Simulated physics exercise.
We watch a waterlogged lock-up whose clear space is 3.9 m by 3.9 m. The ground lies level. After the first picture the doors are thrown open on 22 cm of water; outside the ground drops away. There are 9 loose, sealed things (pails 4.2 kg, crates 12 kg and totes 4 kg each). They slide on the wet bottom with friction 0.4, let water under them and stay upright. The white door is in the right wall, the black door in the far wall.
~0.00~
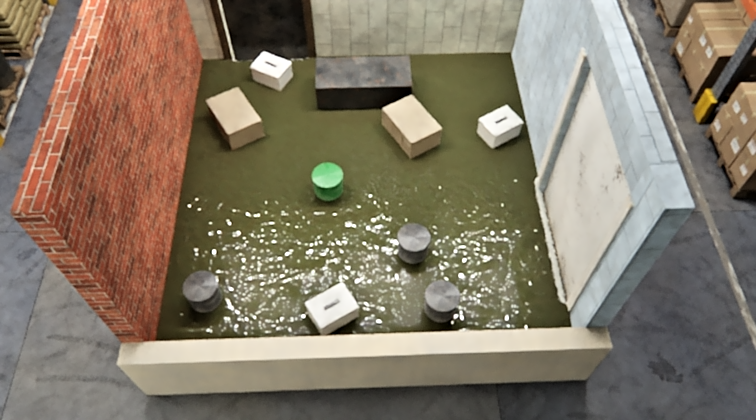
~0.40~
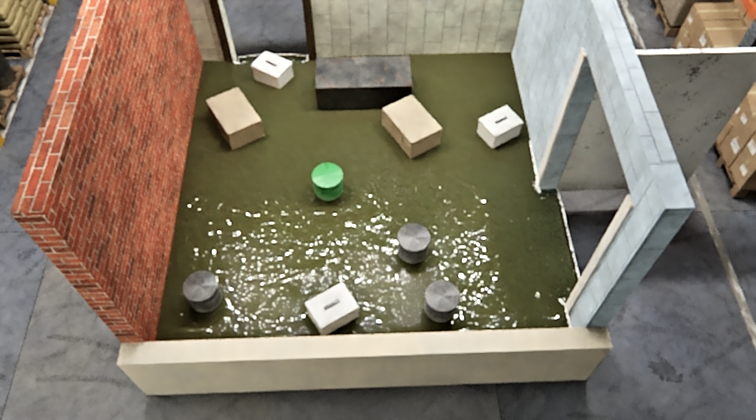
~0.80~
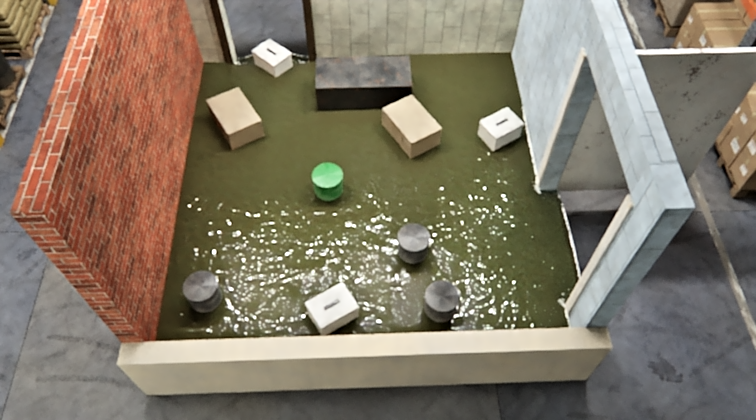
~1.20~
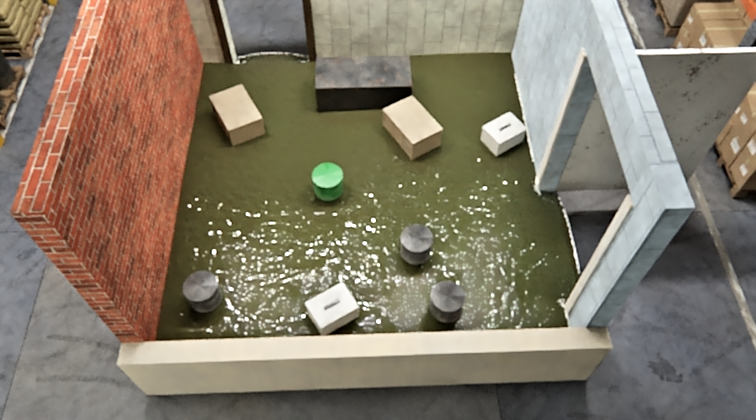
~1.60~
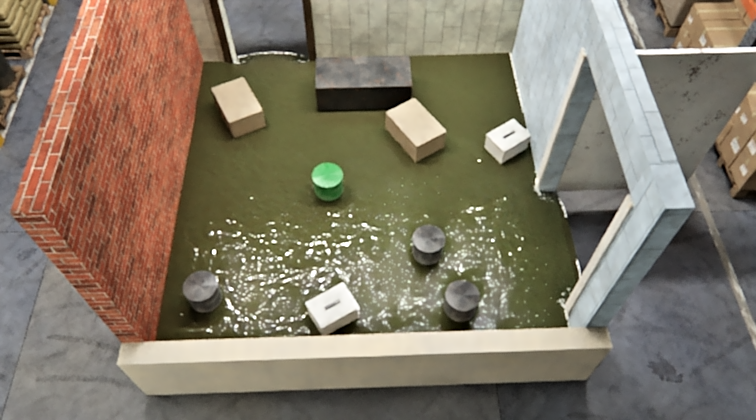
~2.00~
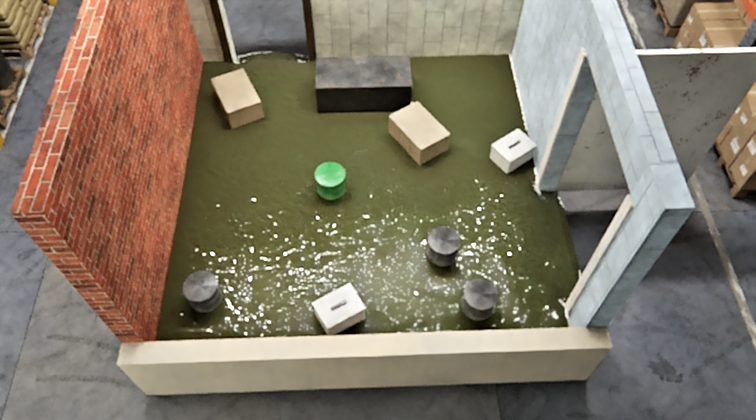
A flooded room's white door on the right and black door at the back opened, then a white box slipped out the back, and other boxes and gray drums drifted slightly toward the openings.
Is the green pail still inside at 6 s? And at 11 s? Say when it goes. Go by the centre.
It leaves after the second time or never.
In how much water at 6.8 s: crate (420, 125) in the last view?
About 12 cm.
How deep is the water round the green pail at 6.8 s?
Roughly 12 cm.
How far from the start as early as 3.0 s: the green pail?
About 20 cm.
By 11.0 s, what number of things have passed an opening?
By then 6.
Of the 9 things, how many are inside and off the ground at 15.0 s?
I count 2.
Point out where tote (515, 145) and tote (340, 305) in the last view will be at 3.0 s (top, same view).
Near (527, 180) and (375, 306).
After 3.0 s the green pail is near (340, 169), 0.2 m from its start, afloat; 1 of 9 are out; 8 afloat.
After 6.8 s the green pail is near (363, 170), 0.4 m from its start, afloat; 5 of 9 are out; 4 afloat.
After 11.0 s the green pail is near (390, 169), 0.7 m from its start, afloat; 6 of 9 are out; 3 afloat.
After 15.0 s the green pail is near (429, 177), 1.1 m from its start, afloat; 7 of 9 are out; 2 afloat.
